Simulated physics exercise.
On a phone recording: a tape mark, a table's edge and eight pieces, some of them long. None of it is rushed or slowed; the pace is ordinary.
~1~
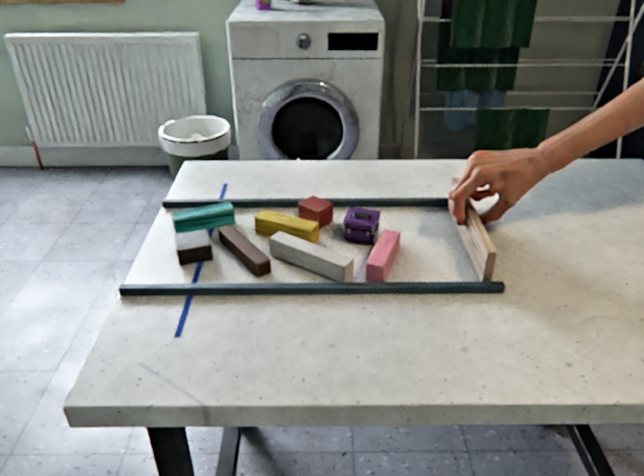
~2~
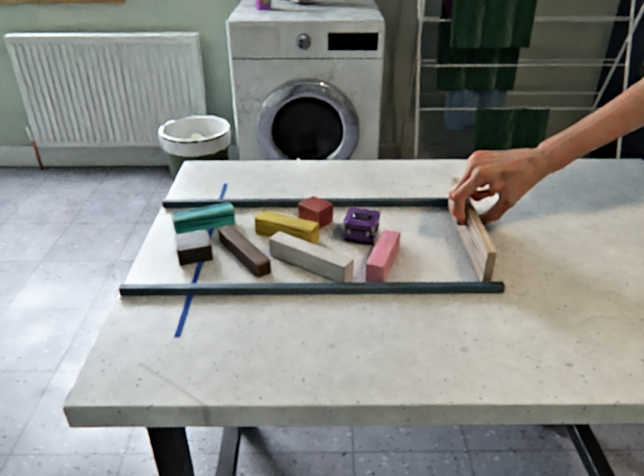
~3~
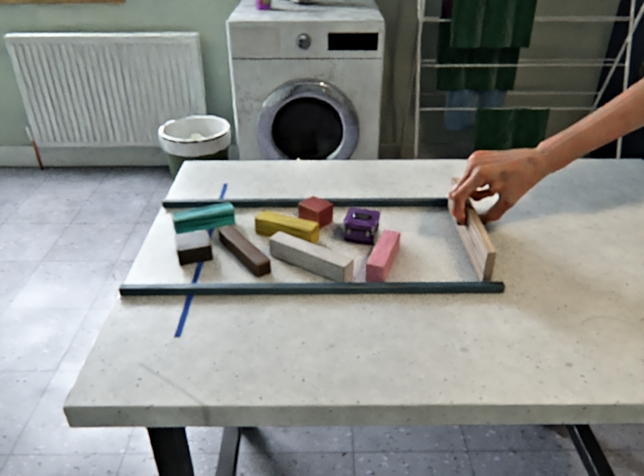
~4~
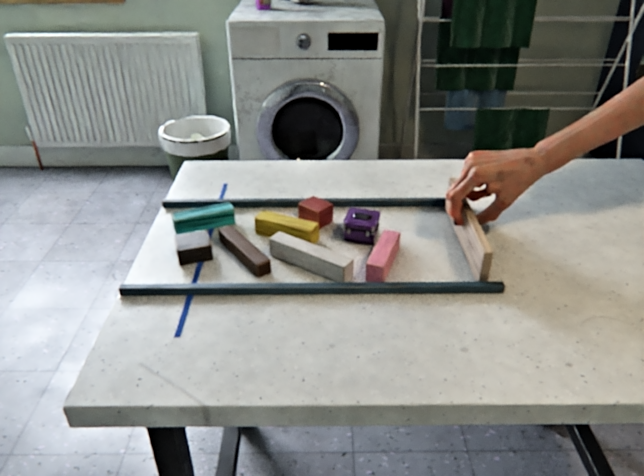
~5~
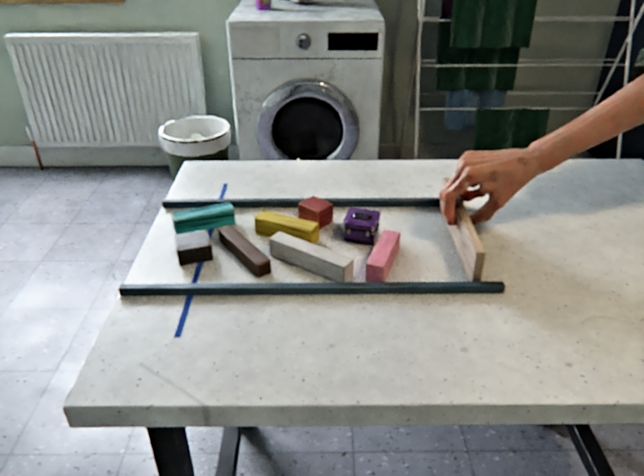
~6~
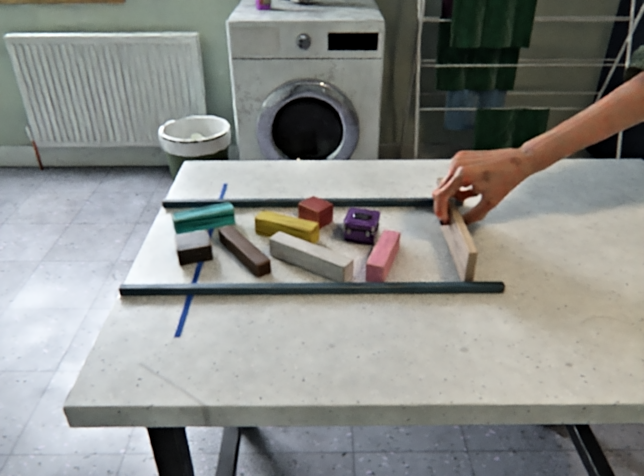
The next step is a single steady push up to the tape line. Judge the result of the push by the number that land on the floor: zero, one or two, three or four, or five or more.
Only one or two.
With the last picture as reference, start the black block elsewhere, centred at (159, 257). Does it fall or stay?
It simply slips off.
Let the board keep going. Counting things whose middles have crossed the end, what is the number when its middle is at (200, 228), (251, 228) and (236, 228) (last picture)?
Respectively 3, 0 and 0.
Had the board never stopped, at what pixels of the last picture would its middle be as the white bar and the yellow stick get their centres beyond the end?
The middle sits near (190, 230) for the first and near (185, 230) for the other.
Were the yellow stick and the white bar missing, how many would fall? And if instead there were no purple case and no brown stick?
First 0, second 0.
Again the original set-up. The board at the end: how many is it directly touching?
Looks like 3 of them, all told.
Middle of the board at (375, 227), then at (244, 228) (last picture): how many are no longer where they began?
Respectively 2 and 8.
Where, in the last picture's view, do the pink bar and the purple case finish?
The pink bar ends up near (190, 258), and the purple case near (192, 230).
A little later, none off yet; black block at rest near (193, 247); turquoise stick at rest near (204, 219); brown stick at rest near (244, 250).
When it is over, the number that fall off is one or two; down, black block.
